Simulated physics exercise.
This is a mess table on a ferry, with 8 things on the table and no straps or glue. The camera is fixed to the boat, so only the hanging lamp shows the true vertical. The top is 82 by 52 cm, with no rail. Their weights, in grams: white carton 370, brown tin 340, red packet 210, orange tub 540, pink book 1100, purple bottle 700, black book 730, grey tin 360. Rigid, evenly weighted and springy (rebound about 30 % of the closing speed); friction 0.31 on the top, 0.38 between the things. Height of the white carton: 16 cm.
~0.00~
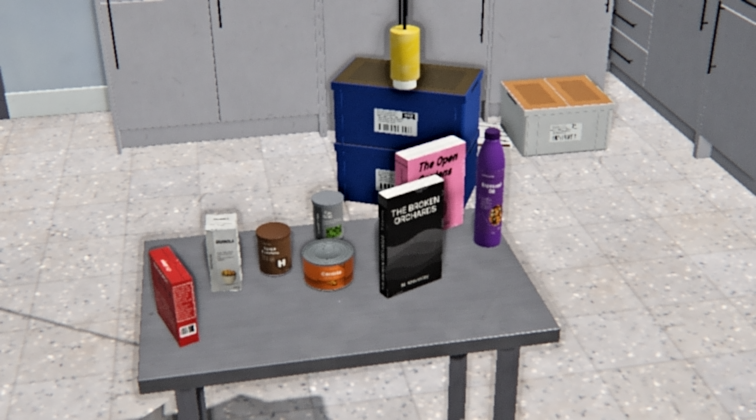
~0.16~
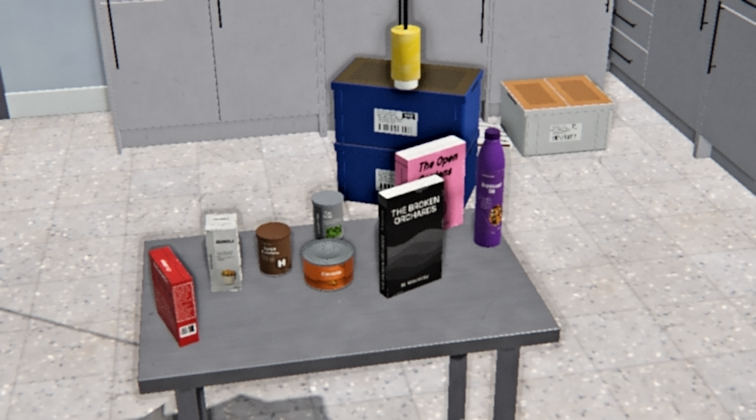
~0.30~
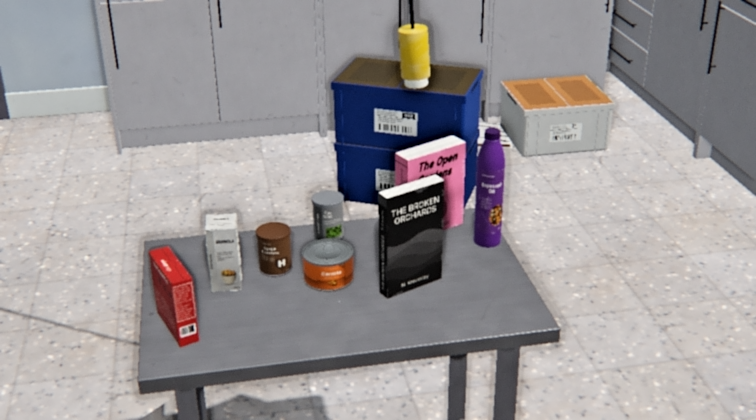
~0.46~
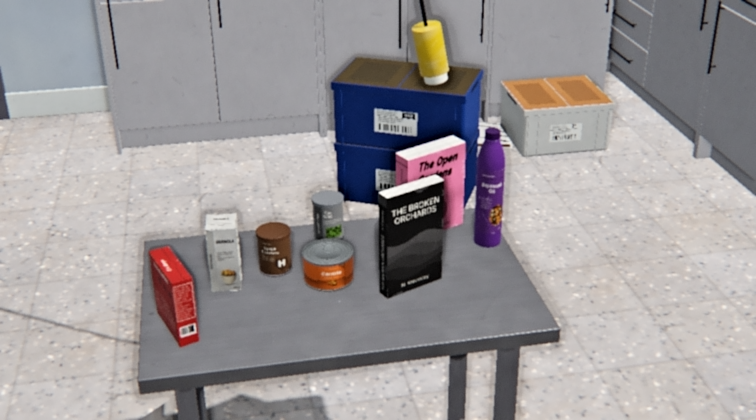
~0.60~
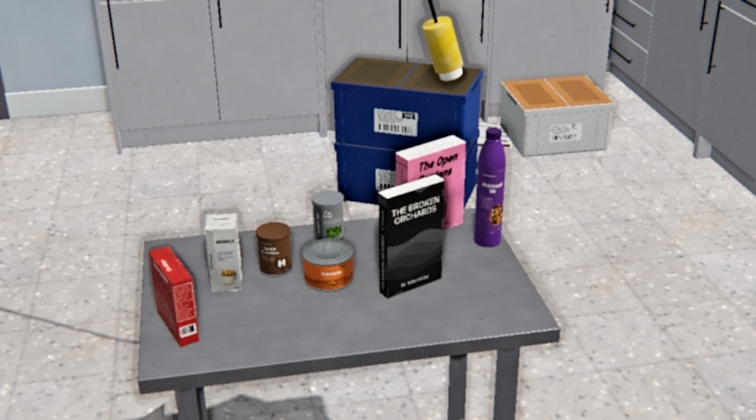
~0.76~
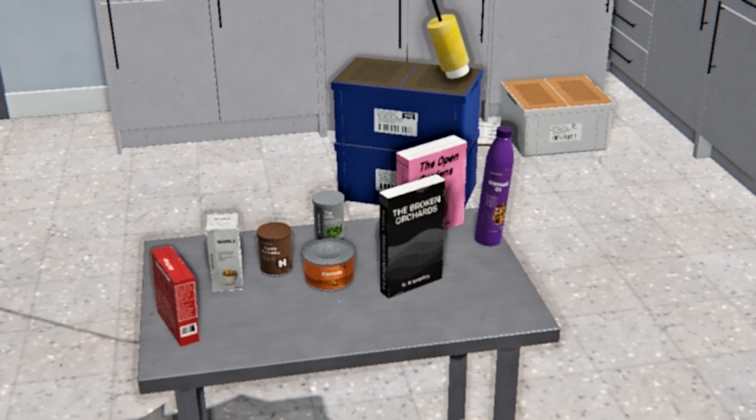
On a ferry's mess table, cartons, tins, books and a purple bottle stood still, while behind them a yellow lamp hung straight, then swung to the right and stayed slanted as the bottle leaned slightly.
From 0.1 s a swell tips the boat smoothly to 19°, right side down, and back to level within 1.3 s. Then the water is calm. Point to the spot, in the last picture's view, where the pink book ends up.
Look near (436, 189).
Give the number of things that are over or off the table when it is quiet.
That comes to 2.
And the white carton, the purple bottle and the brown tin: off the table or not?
The white carton is still on the table; the purple bottle finishes off the table; the brown tin is still on the table.
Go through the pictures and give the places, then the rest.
The first frame shows boat level; pink book (430, 189); white carton (224, 253).
The second frame shows boat level; red packet (174, 296); orange tub (328, 265).
The third frame shows boat heeled 4°, right side down; purple bottle (490, 188); black book (411, 237).
The fourth frame shows boat heeled 11°, right side down; grey tin (328, 217); white carton (224, 253).
The fifth frame shows boat heeled 17°, right side down; brown tin (274, 249); red packet (174, 296).
The sixth frame shows boat heeled 19°, right side down; pink book (431, 189); orange tub (329, 265).
After 1.06 s, boat heeled 10°, right side down; purple bottle now off the table; red packet 52° off its base.
After 1.36 s, boat level; red packet on its side; white carton moved 2 cm.
In the end (1.9 s), off the table, purple bottle; toppled on the table, red packet; the other 6 under 5 cm from the start. At the end, from the last picture's camera, pink book near (436, 189).
